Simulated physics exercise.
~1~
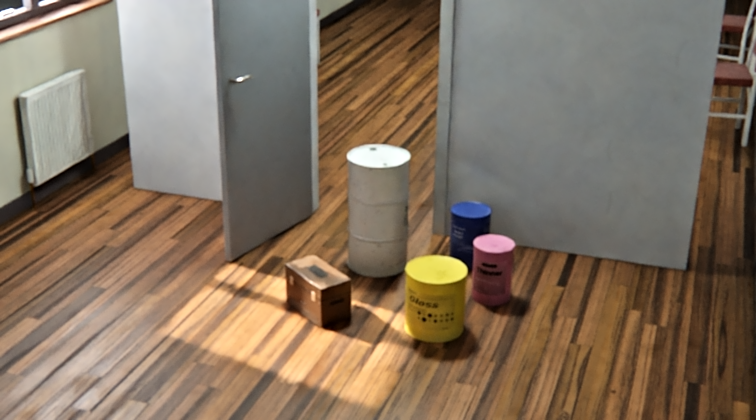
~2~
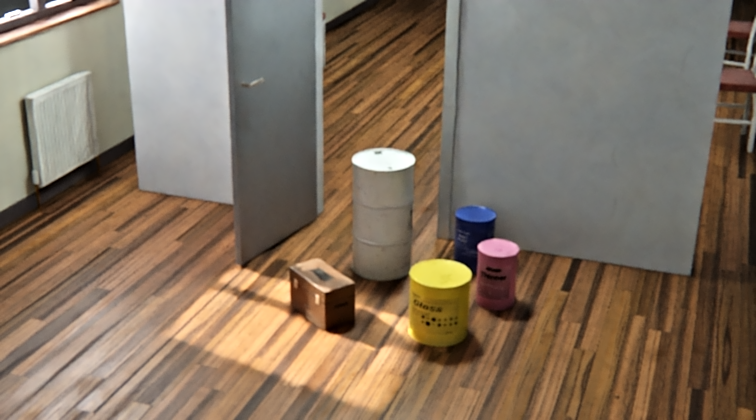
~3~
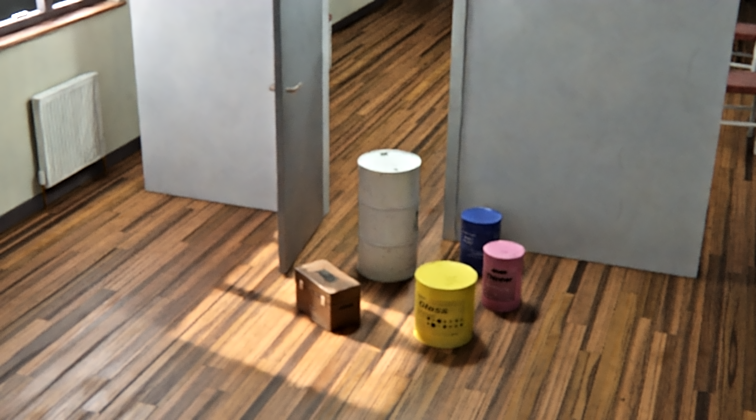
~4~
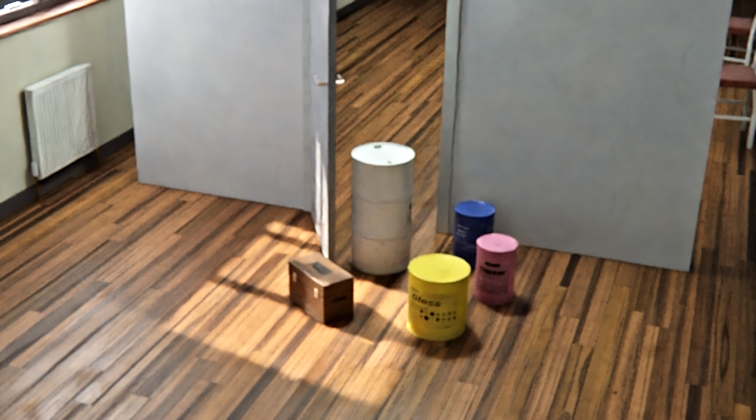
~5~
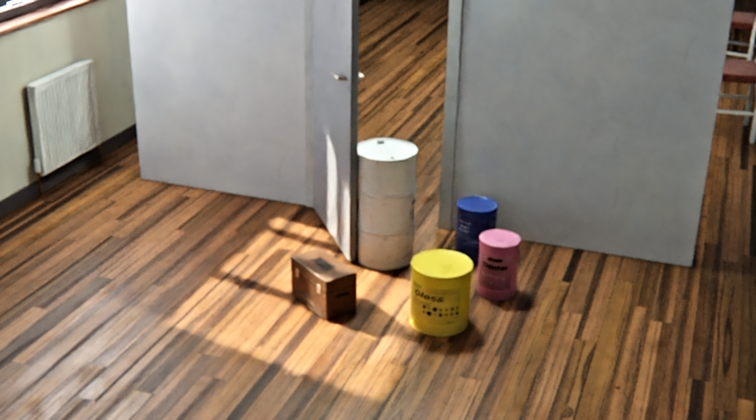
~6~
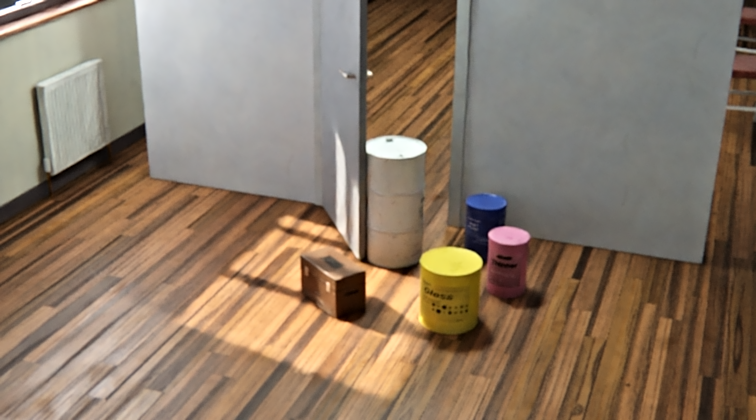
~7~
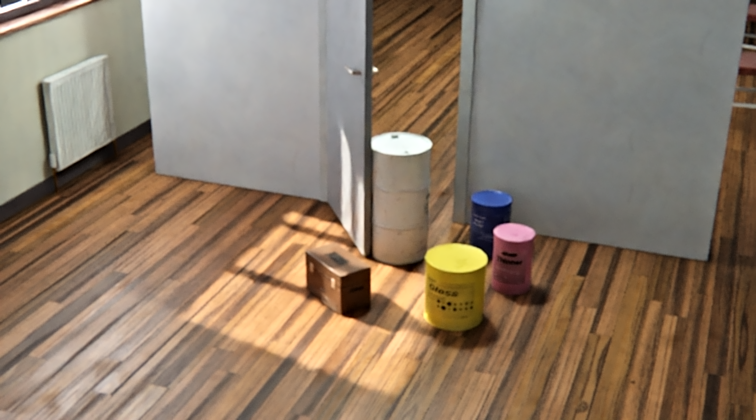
To begin with, a grey door stands wide open in a grey partition above a striped wooden floor, with a white drum near the doorway and a brown box, a yellow pail, a pink pail and a blue container close by. With nobody in view, the door swings steadily towards the right, its free edge turning first towards the viewer and then across the opening. It comes up beside the white drum and stops there, still partly open. The drum and the smaller things stay put while the view sways slightly, and the doorway remains unclosed.
